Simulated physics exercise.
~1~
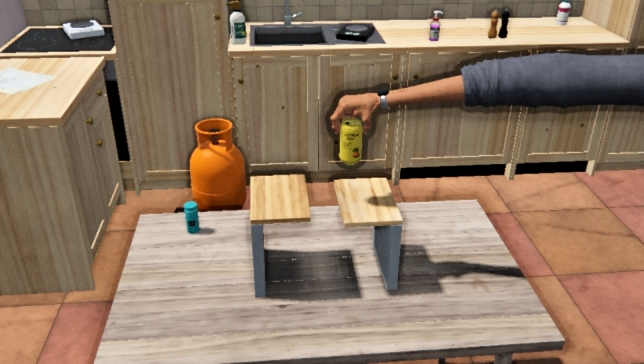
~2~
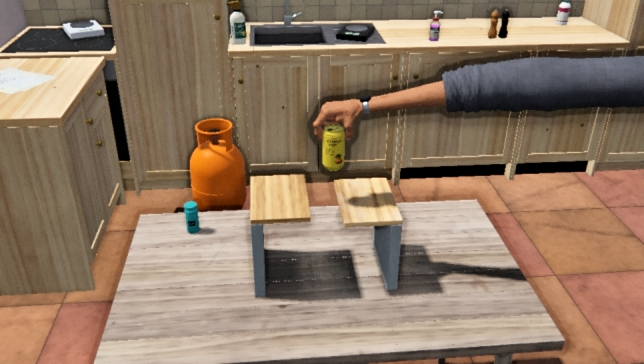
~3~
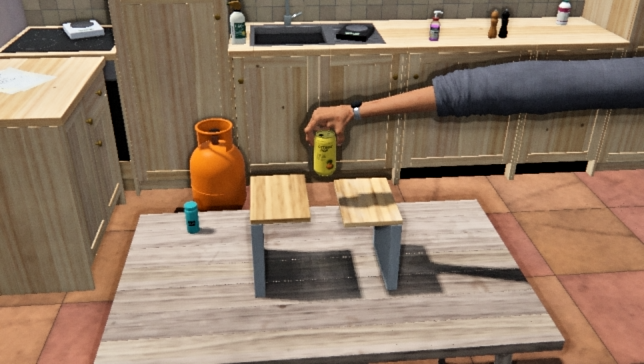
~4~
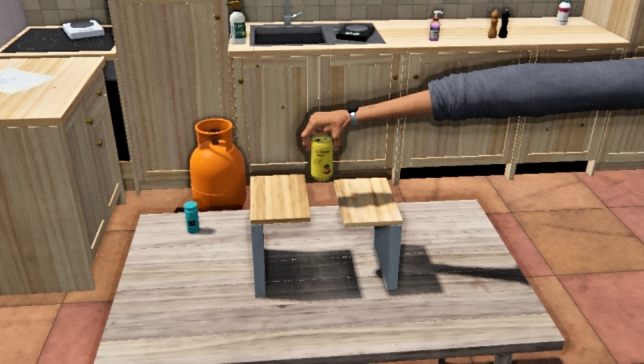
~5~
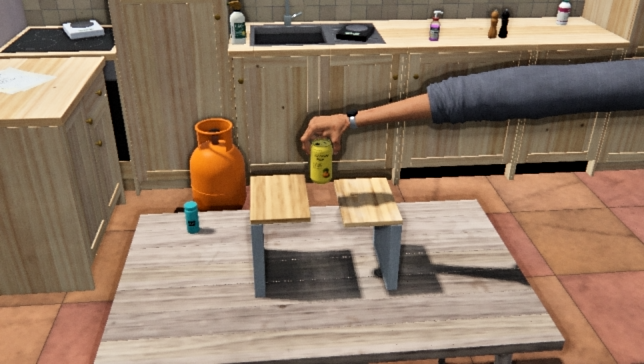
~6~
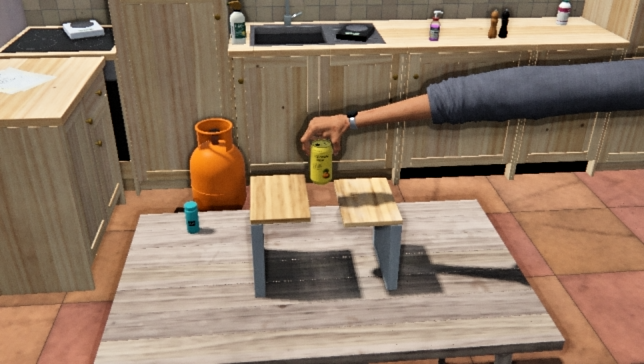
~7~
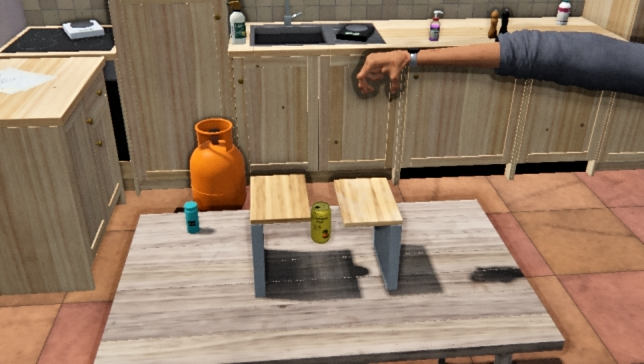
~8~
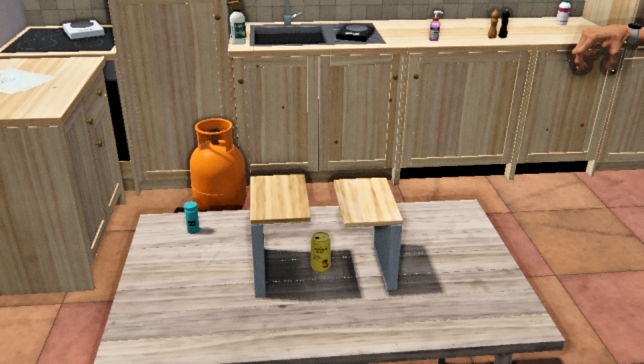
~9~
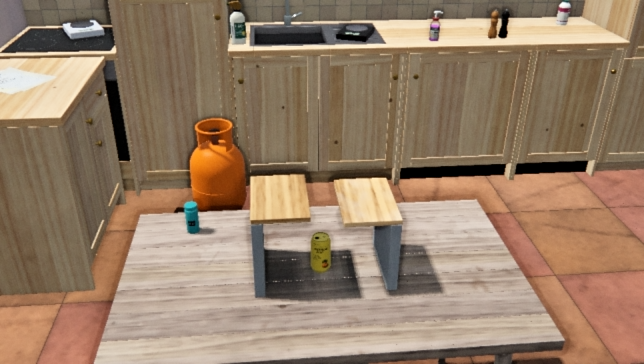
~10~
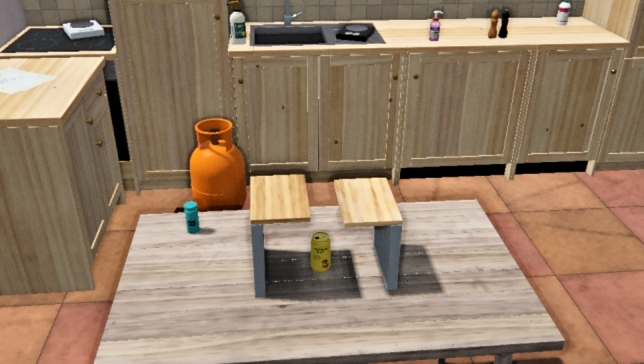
In a kitchen with wooden cabinets and terracotta tiles, a still view looks slightly down on a pale wooden table. Two light wooden ledges on grey supports stand a little apart on it, with a small turquoise shaker to the left and an orange gas bottle behind. An arm in a dark grey sleeve reaches in from the right, carries an upright yellow can leftward and slightly down, and holds it over the gap. The hand lets go and draws back to the right as the can drops between the ledges. It comes to rest upright on the tabletop, while the shaker stays put.
